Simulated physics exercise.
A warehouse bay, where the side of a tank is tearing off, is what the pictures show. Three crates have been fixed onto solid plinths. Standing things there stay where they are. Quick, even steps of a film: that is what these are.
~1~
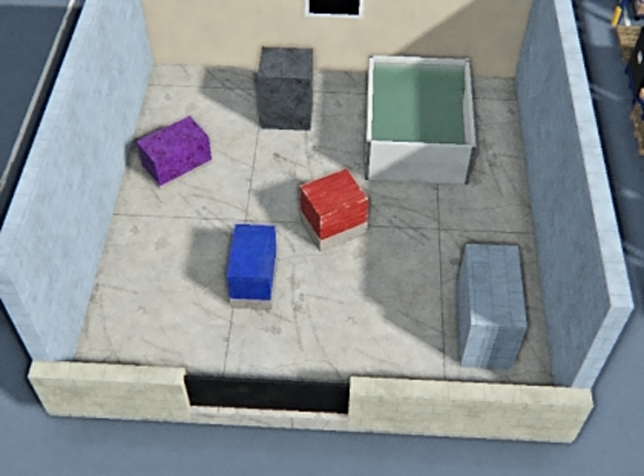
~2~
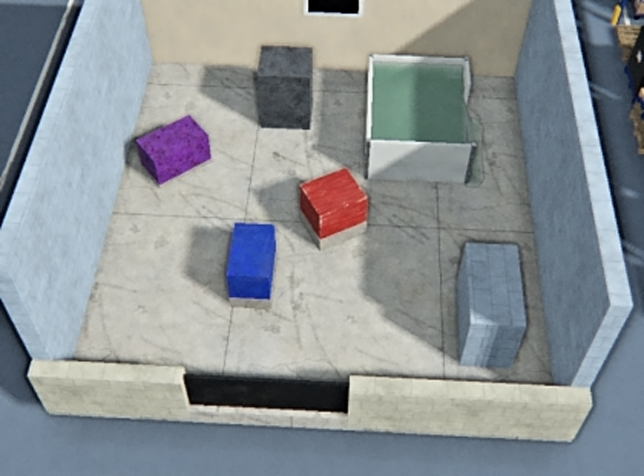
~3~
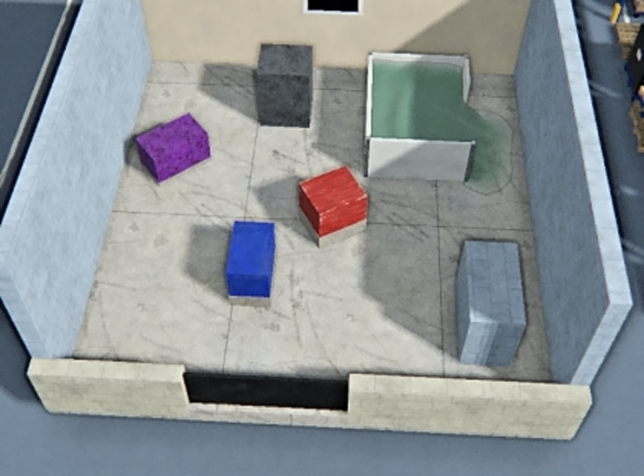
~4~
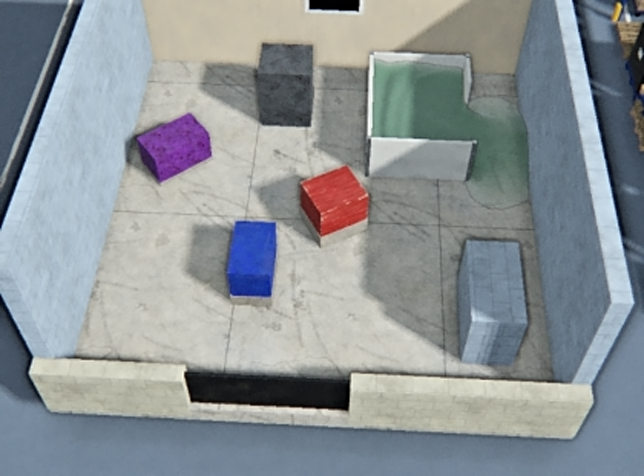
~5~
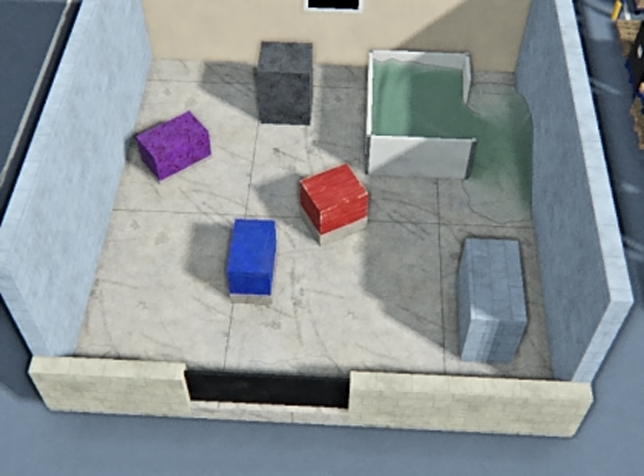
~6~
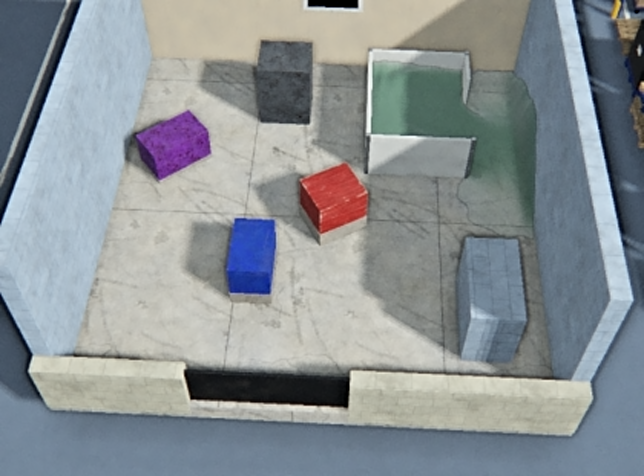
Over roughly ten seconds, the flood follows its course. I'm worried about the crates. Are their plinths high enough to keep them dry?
Well, the purple crate will get wet, the blue crate will stay dry, the red crate will stay dry.
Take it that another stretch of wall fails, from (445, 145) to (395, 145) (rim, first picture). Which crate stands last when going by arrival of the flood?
That would be the crate marked purple.
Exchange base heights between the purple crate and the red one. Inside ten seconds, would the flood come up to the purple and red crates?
Taking them in turn, the purple crate stays unflooded and the red crate gets reached.
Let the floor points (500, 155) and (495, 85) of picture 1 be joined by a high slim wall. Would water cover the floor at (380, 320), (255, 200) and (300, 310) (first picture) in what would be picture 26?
As listed: Flooded, dry, awash.
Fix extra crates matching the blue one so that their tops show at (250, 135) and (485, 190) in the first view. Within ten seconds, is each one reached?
Taken as listed, the first never gets reached and the second does get flooded.
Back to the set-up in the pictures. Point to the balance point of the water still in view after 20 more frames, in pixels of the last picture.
I'd say around (420, 175).
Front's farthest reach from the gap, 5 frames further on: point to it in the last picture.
Somewhere close to (546, 348).
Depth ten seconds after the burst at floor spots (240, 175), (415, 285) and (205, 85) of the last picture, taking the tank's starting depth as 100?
I'd say around 4 per cent, then 4 per cent, then 8 per cent.
A moment on, water covers 15 % of the floor; the purple crate not reached, the blue crate not reached, the red crate not reached.
Next, water covers 30 % of the floor; the purple crate not reached, the blue crate not reached, the red crate not reached.
Then, water covers 55 % of the floor; the purple crate not reached, the blue crate water round its plinth, the red crate water round its plinth.
Later, water covers 80 % of the floor; the purple crate water round its plinth, the blue crate water round its plinth, the red crate water round its plinth.
In the end, water covers 100 % of the floor; the purple crate was topped, the blue crate stayed above the water, the red crate stayed above the water.
